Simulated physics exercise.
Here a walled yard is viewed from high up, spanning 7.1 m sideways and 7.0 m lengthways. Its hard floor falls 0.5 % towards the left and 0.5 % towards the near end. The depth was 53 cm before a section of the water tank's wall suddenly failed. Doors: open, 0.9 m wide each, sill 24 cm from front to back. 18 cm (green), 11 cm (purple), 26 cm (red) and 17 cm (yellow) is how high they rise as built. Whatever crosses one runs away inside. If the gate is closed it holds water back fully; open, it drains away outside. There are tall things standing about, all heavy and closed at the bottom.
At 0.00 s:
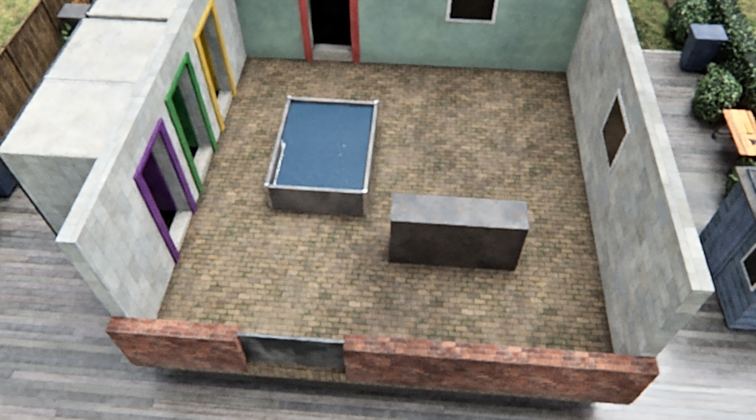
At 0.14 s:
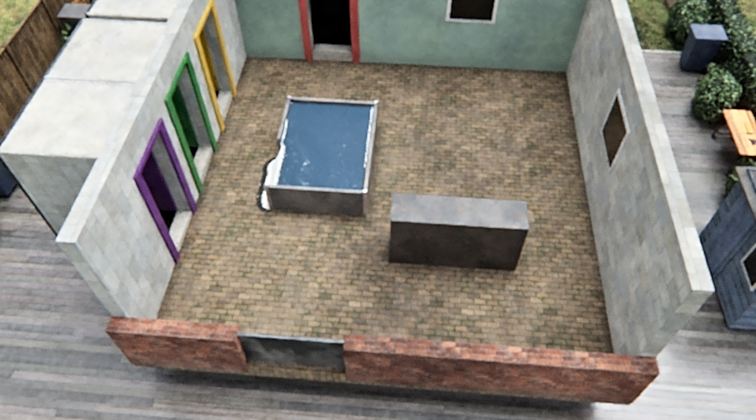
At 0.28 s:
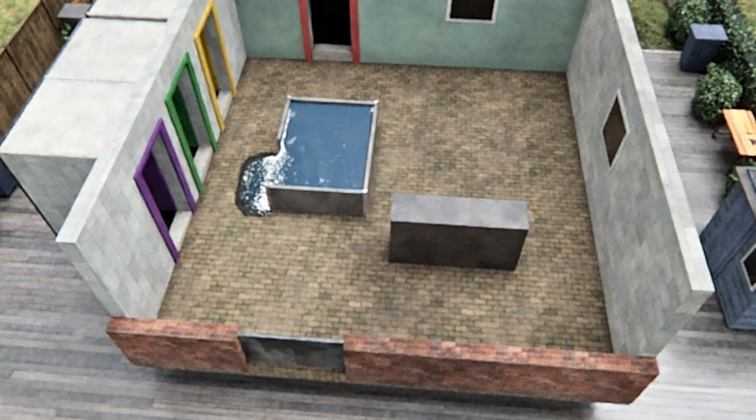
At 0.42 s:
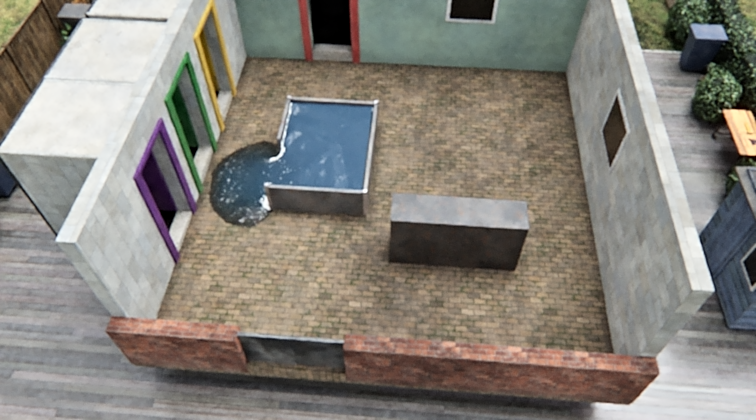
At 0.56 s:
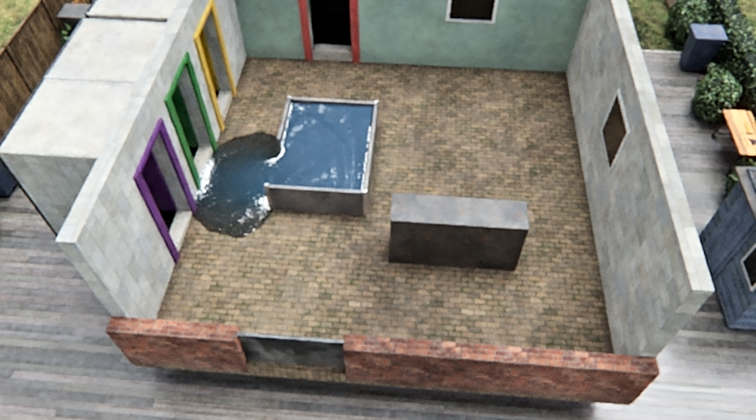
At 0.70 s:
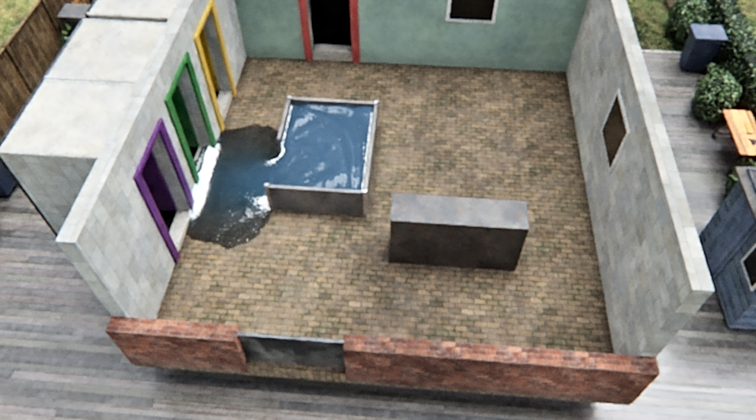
Water bursts through the left side of a raised rectangular tank in a walled, brick-paved yard, foaming onto the floor beside it. The puddle widens into a rounded pool, then spreads further left and along the wall with the purple, green and yellow doorways, its edge turning dark and ragged.
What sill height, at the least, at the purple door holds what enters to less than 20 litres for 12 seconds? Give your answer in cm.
A height of roughly 17 cm.
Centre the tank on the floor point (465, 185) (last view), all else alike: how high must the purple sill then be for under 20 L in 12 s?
In that case about 15 cm.
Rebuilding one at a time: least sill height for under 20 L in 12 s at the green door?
Green: 29 cm.
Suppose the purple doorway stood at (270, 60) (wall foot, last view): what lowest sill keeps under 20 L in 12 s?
Minimum: About 9.5 cm.
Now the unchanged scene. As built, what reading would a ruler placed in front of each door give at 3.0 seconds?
In cm: Green 24, purple 16, red 2, yellow 6.
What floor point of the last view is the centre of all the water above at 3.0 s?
The balance point sits at roughly (273, 186).
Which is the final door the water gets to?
Last: Red.
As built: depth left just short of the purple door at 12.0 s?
4.5 cm.
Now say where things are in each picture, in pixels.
The first picture shows still water, 53 cm deep, in the water tank at (325, 145); the purple door at (169, 198) is dry.
In the second picture, the gap is at (278, 178), the front 0.3 m out at (267, 174); the back of the water tank holds 53 cm.
In the third picture, water pours out at (278, 178) and has run 0.7 m, to (242, 183); about 9 cm deep outside, 53 cm at the back.
In the fourth picture, the front is at (214, 191), 1.2 m from the gap at (278, 179); 1.7 m2 of floor is wet, 53 cm left at the back.
In the fifth picture, water pours out at (278, 178) and has run 1.4 m, to (215, 150); about 6 cm deep outside, 50 cm at the back.
In the sixth picture, water pours out at (278, 178) and has run 1.5 m, to (220, 135); about 6 cm deep outside, 44 cm at the back; the purple door at (169, 198), 1.9 m from the gap, is still 0.2 m from the nearest water.
After 1.4 s water covers 10 % of the floor, deepest (37 cm) near (204, 183); 21 cm at the purple door, 3 litres in over its 11 cm sill.
After 3.0 s water covers 25 % of the floor, deepest (26 cm) near (204, 183); 16 cm at the purple door, 51 litres in over its 11 cm sill.
After 12.0 s water covers 95 % of the floor, deepest (8 cm) near (149, 343); 5 cm at the purple door, 66 litres in over its 11 cm sill.
At the purple door as built, the water arrived by 0.8 s and peaked near 22 cm at 1.6 s.
With a sill of 15.5 cm, 28 litres would have come in within the 12 s; with 21 cm, 7 litres. So under 20 litres takes about 17 cm.
